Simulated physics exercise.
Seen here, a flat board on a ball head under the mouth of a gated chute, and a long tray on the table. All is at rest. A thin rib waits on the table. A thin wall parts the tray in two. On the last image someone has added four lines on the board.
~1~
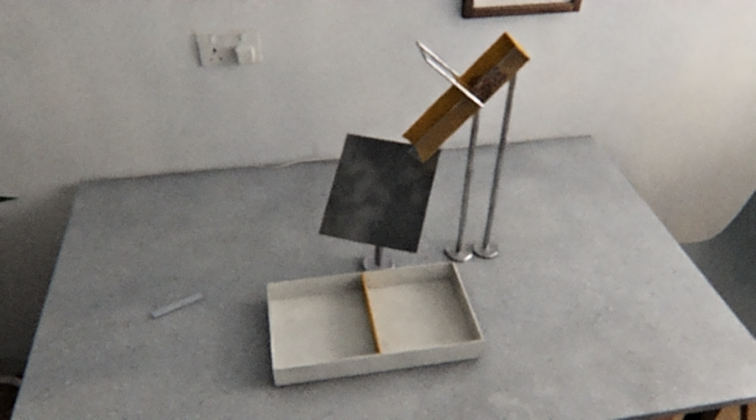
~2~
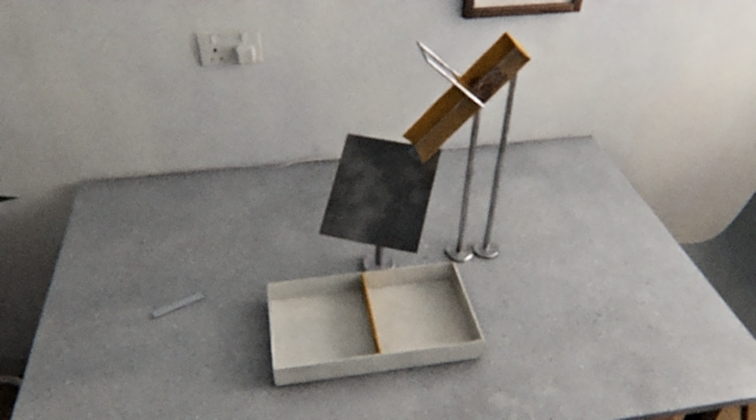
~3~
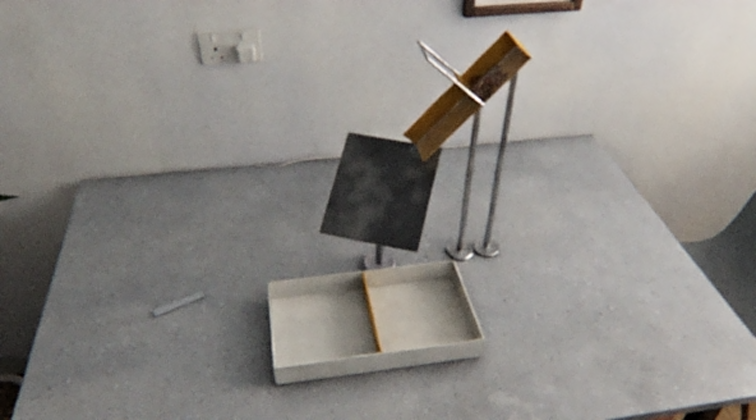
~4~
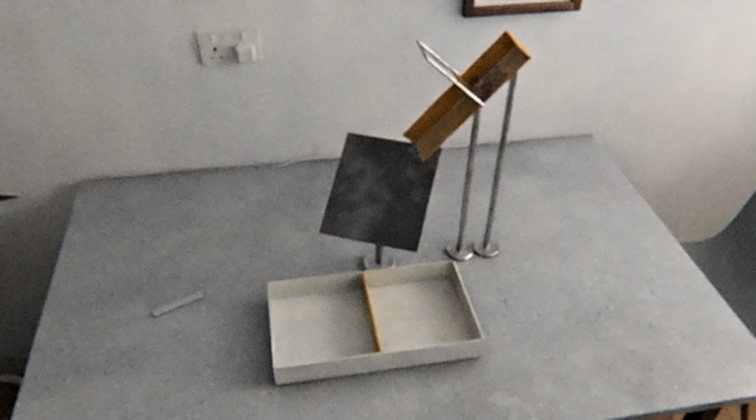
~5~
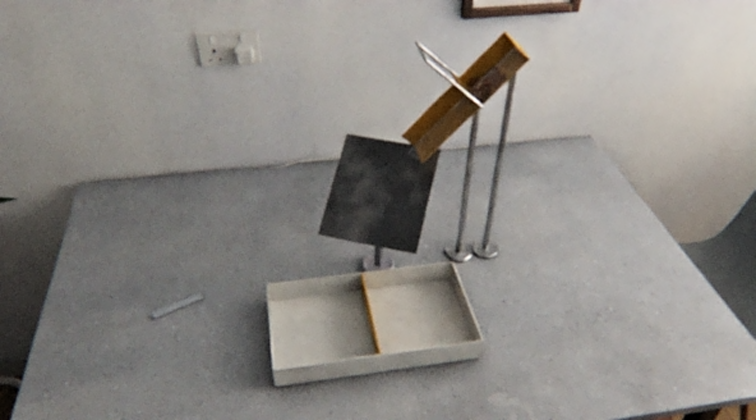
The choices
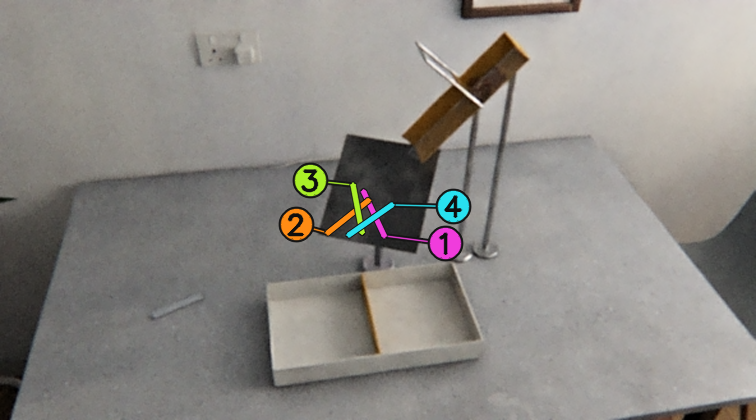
Nothing moves from start to finish: a tilted wooden chute on two thin metal posts stays still above a dark square board on a stand. In front of them, a pale tray split by an orange-brown divider rests on the grey table, with a thin strip lying to its left.
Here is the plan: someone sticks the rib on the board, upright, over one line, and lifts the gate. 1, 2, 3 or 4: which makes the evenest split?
Best: 3.
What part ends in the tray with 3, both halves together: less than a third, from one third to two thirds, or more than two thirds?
More than two thirds.
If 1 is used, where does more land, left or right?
More lands on the right.
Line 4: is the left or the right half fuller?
The left half.
On the marked copy, line 1 from (363, 191) to (384, 235); line 2 from (368, 200) to (327, 232); line 3 from (353, 185) to (362, 232); line 4 from (391, 204) to (348, 234).
With 1, of what is caught, a small part in the left half, nearly all in the right.
With 2, of what is caught, all in the left half, none in the right.
With 3, of what is caught, about half in the left half, about half in the right.
With 4, of what is caught, all in the left half, none in the right.
